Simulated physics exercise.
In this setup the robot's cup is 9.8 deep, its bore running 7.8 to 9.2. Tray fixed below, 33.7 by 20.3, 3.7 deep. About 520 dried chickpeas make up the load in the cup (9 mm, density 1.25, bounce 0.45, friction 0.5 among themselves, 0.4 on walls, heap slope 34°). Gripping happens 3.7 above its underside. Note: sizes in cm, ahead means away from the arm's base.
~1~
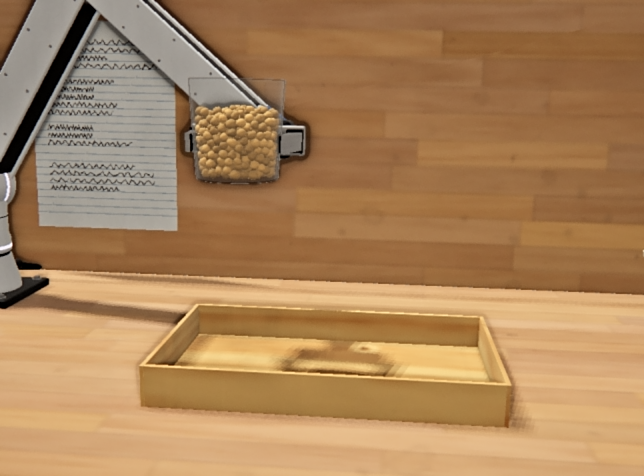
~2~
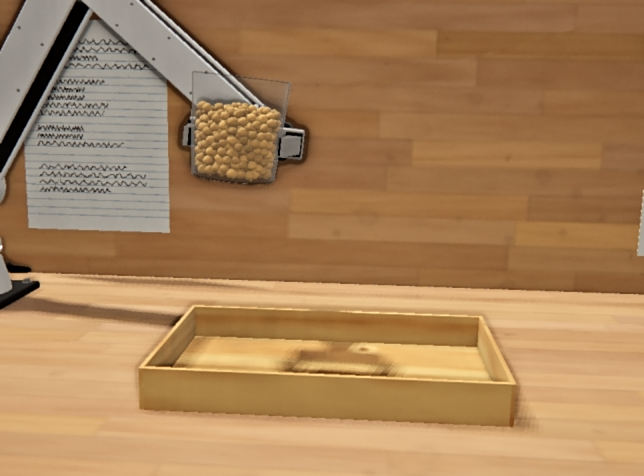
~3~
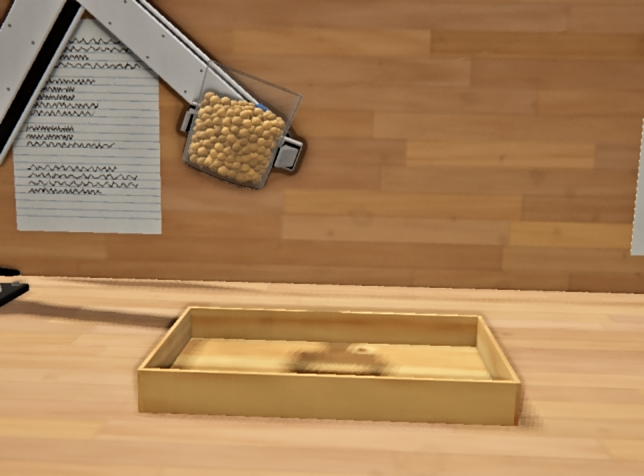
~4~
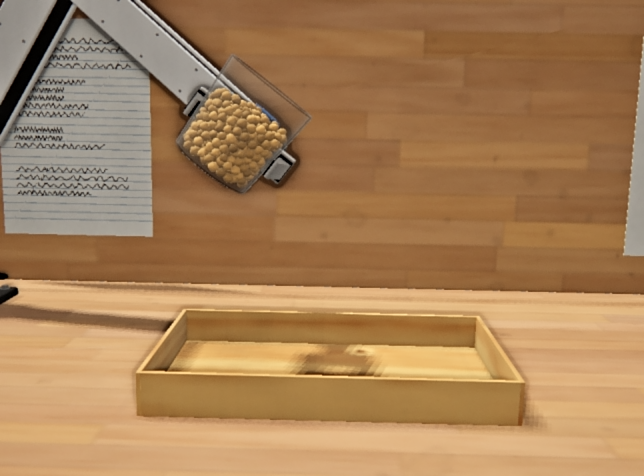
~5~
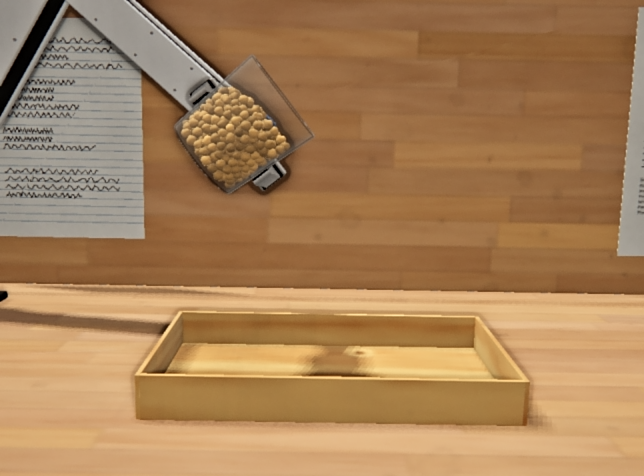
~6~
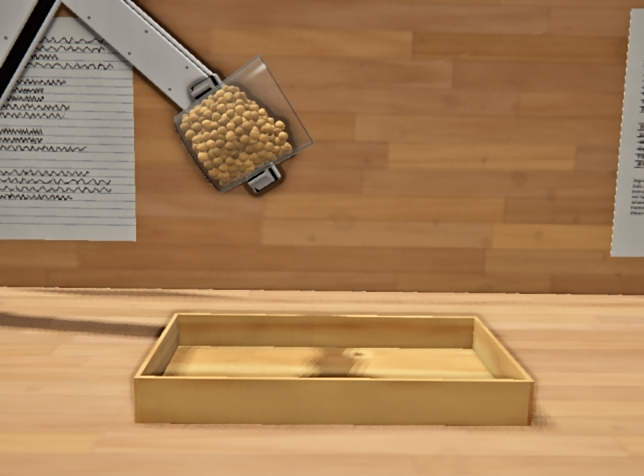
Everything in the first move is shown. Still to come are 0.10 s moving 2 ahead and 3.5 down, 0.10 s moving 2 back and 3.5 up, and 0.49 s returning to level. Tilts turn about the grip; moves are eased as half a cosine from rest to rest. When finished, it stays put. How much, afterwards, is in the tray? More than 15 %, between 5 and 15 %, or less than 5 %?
Less than 5 %.
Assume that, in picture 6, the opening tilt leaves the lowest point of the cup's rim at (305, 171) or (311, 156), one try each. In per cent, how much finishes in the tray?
Estimates in order: 15 % and 5 %.
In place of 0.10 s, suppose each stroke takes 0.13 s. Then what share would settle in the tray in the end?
Roughly 0 percent then.
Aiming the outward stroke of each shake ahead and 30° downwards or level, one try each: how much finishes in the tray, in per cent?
I'd say close to 5 percent for the first and close to 15 percent for the second.
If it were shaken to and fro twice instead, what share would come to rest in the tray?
I'd expect close to 5 per cent then.
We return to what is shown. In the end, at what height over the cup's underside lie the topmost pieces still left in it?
Height at rest: Approx. 9.5 cm.
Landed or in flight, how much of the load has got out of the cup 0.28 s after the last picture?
Share gone: Around 0 %.
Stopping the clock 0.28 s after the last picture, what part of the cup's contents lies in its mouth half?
Something near 35 per cent is there.
Then, 0.28 s later, tilted 54° forward, highest piece 28 above the table; 516 in the cup, 4 in flight or on a rim.
Then, 0.55 s later, tilted 10° forward, highest piece 30 above the table; 515 in the cup, 5 in the tray.
Then, 0.89 s later, level, highest piece 30 above the table; 515 in the cup, 5 in the tray.
Then, 1.94 s later, level, highest piece 30 above the table; 515 in the cup, 5 in the tray.
At rest, 515 in the cup, 5 in the tray. That is 1 % in the tray.
